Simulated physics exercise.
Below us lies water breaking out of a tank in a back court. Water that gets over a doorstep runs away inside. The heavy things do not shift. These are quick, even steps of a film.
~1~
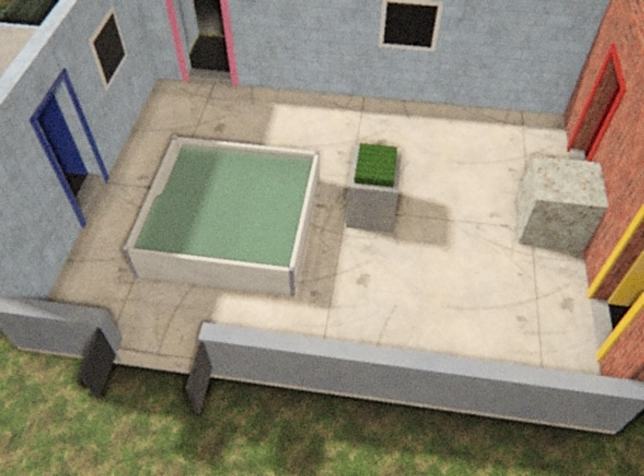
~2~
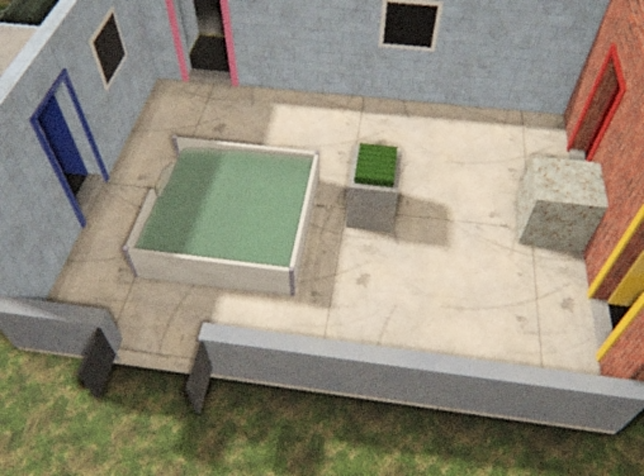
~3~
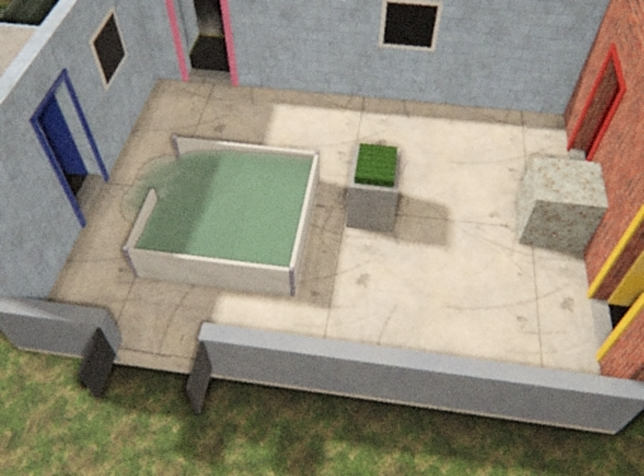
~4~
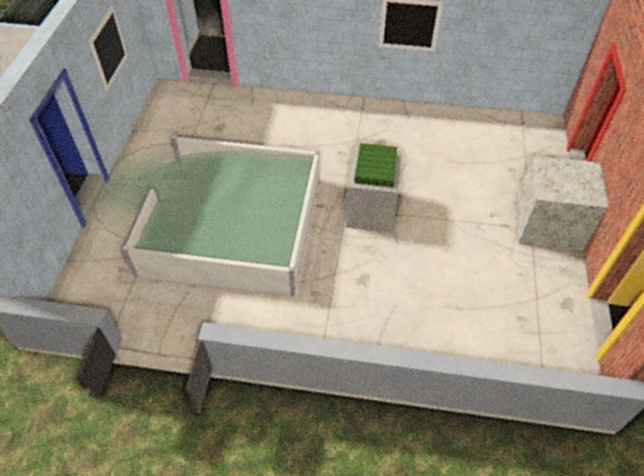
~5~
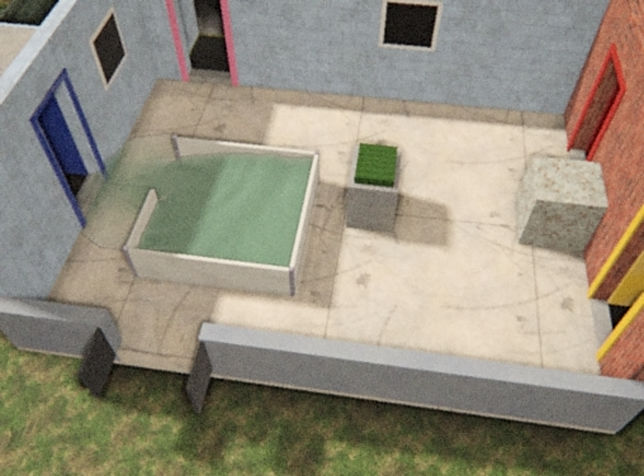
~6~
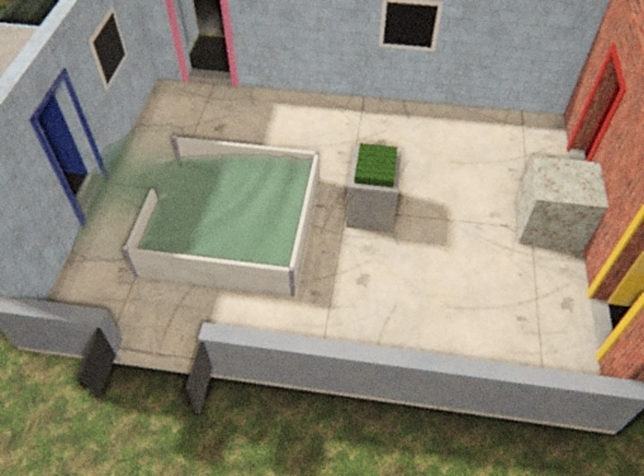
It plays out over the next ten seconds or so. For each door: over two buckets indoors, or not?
The pink door floods; the red door holds within the limit; the yellow door holds within the limit; the blue door floods.
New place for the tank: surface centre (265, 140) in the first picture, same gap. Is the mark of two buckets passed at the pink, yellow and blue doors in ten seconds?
My reading: Pink floods, yellow keeps below it, blue takes less.
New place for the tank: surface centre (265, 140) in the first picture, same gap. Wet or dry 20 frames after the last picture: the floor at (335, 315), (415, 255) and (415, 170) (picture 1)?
In turn: Not flooded, no water, not flooded.
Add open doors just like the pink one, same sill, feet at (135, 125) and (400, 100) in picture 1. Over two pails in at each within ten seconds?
In turn: Lets more in, keeps below it.
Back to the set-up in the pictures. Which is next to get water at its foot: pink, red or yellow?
I say the pink one.
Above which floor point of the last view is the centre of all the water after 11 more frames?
Around (194, 205).
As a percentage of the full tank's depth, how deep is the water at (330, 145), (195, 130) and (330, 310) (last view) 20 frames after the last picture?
In that order: 2, 4 and 0 per cent.
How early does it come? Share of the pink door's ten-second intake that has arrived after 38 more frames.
Roughly 90 per cent.
A moment on, water covers 10 % of the floor; the pink door not reached, the red door not reached, the yellow door not reached, the blue door over two buckets in.
Next, water covers 20 % of the floor; the pink door under two buckets in, the red door not reached, the yellow door not reached, the blue door far over two buckets in.
Then, water covers 35 % of the floor; the pink door over two buckets in, the red door not reached, the yellow door not reached, the blue door far over two buckets in.
Later, water covers 75 % of the floor; the pink door far over two buckets in, the red door not reached, the yellow door not reached, the blue door far over two buckets in.
In the end, water covers 95 % of the floor; the pink door far over two buckets in, the red door wet at the sill, nothing in, the yellow door under two buckets in, the blue door far over two buckets in.
